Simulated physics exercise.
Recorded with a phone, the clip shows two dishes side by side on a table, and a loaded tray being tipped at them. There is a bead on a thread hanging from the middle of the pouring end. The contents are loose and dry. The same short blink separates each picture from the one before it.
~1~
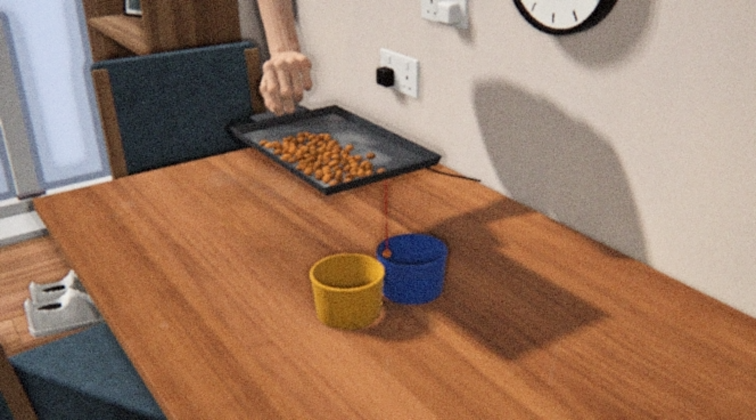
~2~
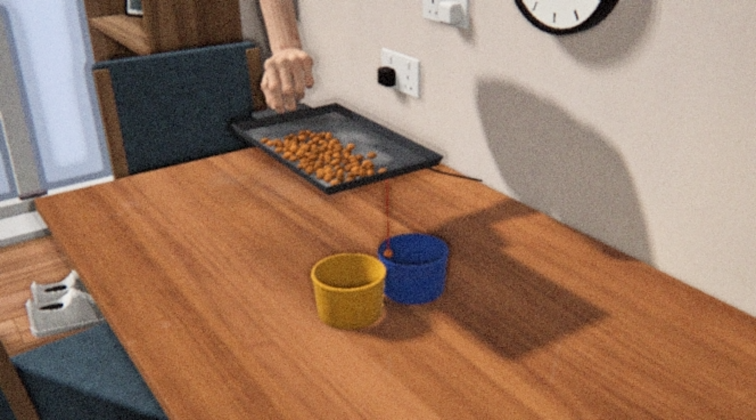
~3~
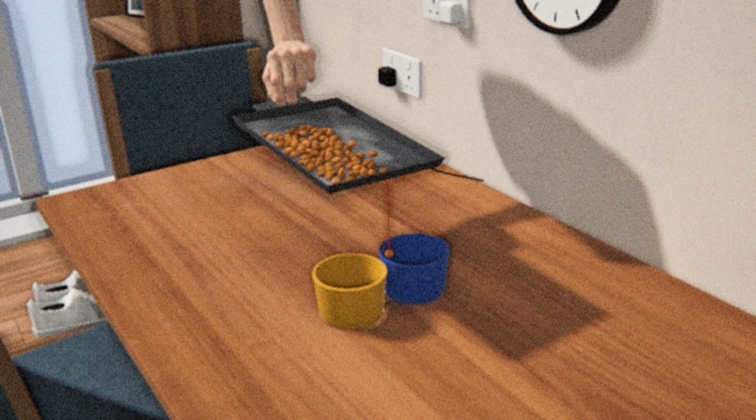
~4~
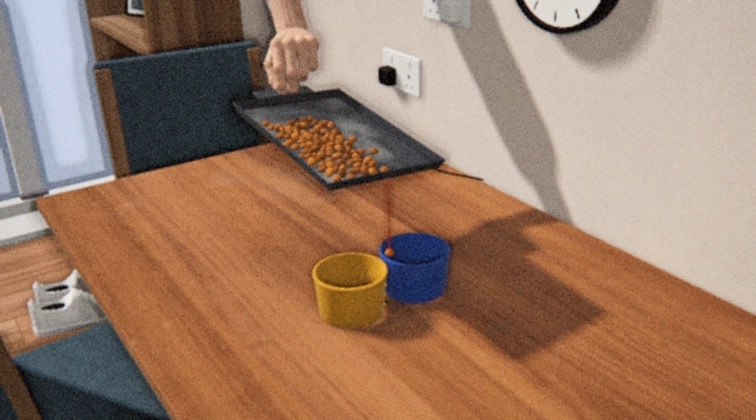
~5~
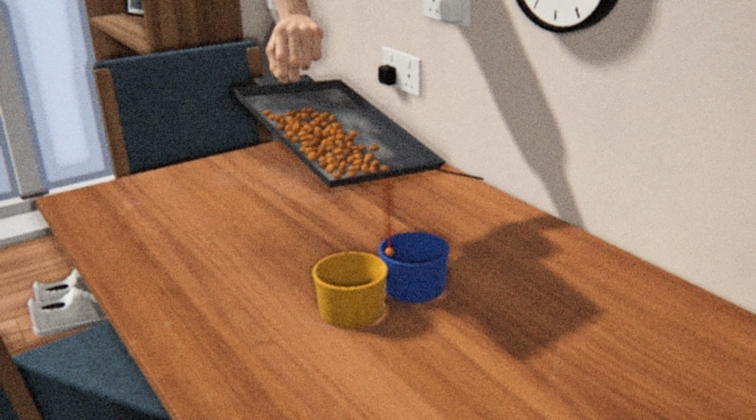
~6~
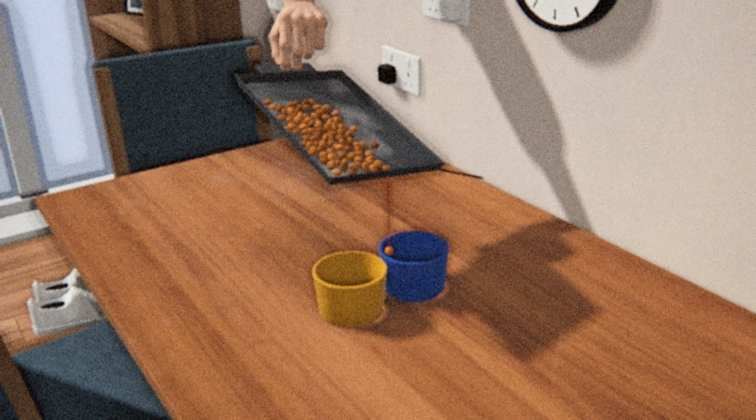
A hand slowly tilts a dark tray of brown bits above yellow and blue dishes.
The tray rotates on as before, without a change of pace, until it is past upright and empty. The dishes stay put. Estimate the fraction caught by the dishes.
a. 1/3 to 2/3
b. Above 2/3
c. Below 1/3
(a) 1/3 to 2/3.
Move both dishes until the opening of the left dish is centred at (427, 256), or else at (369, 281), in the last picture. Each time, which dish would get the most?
Result 1: The left-hand one; result 2: The right-hand one.
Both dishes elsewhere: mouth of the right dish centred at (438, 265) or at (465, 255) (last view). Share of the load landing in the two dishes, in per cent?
About 60% on the first try and 60% on the second.
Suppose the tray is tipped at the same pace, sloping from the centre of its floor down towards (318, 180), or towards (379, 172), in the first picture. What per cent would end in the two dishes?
So it's 70 percent with the first slope and 10 percent with the other.
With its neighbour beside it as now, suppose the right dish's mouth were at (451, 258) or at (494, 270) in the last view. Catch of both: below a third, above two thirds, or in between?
Try 1 - more than two thirds; try 2 - less than a third.
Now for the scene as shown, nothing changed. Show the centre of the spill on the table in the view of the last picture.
At about (477, 295).
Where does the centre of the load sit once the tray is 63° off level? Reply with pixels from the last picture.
I'd put the middle close to (416, 167).
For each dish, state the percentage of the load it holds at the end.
In per cent, left near 0 and right near 50.
Just after the last frame, tray tipped steeply; the larger part on the tray; just a few outside both; roughly a quarter in the air.
A moment on, tray tipped past a quarter turn; roughly half in the right dish; roughly half outside both.
Further on, tray tipped past a quarter turn; roughly half in the right dish; roughly half outside both.
When it is over, tray tipped past a quarter turn; not one in the left dish; roughly half in the right dish; roughly half outside both.
